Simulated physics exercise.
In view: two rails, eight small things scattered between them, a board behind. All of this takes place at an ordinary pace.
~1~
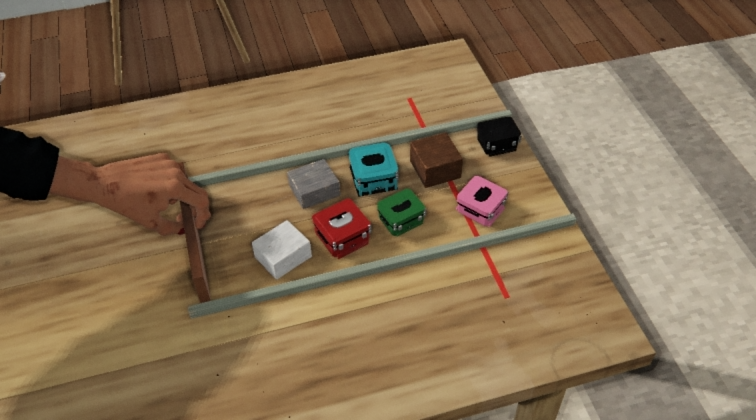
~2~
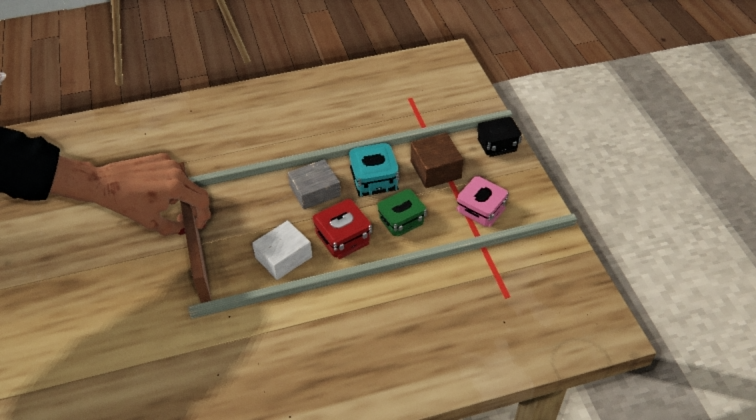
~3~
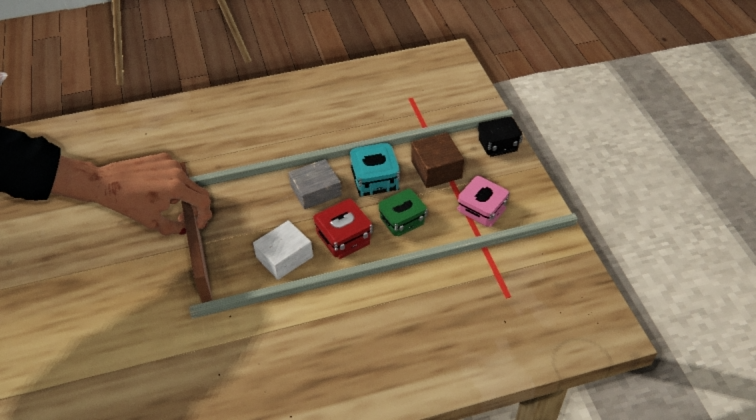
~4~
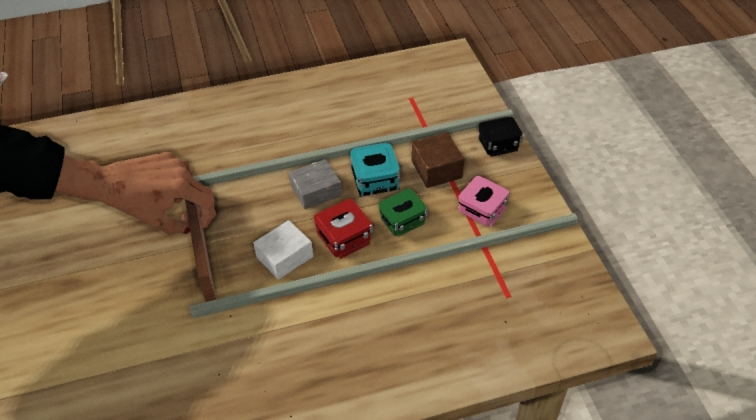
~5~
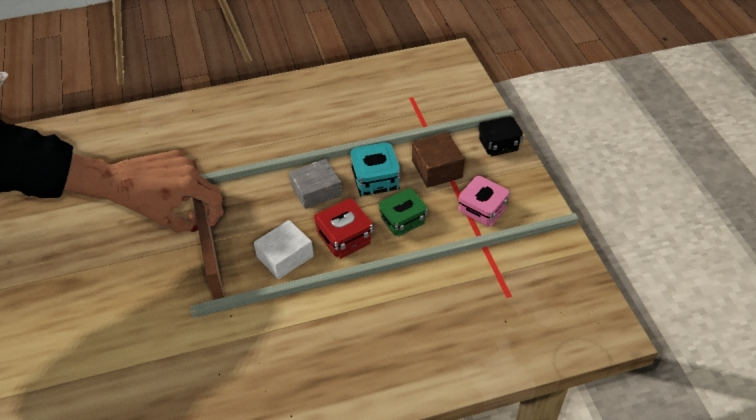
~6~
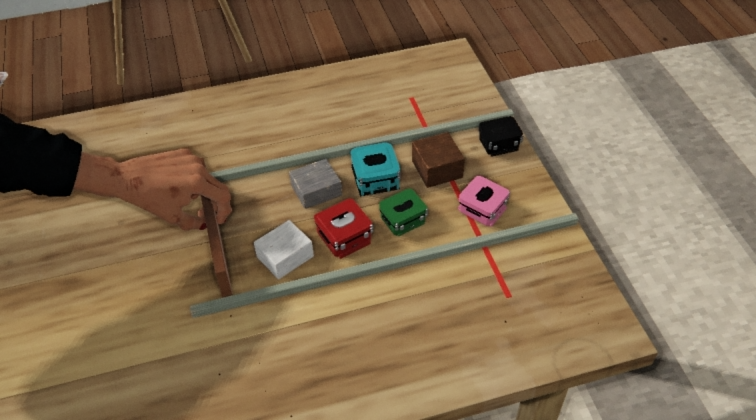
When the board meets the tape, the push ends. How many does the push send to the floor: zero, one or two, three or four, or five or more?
Missing from the table at the end: Three or four.
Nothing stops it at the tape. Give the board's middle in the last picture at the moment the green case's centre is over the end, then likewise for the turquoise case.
The middle is at (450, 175) when it's the green case, and at (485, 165) when it's the turquoise case.
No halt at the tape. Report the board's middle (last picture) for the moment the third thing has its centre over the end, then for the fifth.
At (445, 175) for the third, at (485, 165) for the fifth.
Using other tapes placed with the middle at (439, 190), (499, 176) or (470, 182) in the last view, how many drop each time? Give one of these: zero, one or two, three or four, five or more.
One after another: Either one or two, 5 or more, three or four.
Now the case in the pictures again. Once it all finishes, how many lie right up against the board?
Count recorded: 2.
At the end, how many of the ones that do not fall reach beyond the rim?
Expected count: 0.
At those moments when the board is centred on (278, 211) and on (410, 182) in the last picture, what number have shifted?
The first number is 2, the next one 8.
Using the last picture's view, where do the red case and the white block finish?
In order, first (527, 190), then (492, 209).
A little later, none off yet; black case at rest near (500, 137); pink case at rest near (483, 202); brown block at rest near (438, 160).
Next, none off yet; black case at rest near (500, 137); pink case shifted about its own width near (508, 199); brown block moving near (446, 158).
Later still, none off yet; black case shifted about its own width near (530, 130); pink case shifted well along near (562, 190); brown block shifted well along near (502, 146).
When it is over, the number that fall off is three or four; down, green case, brown block, pink case and black case.
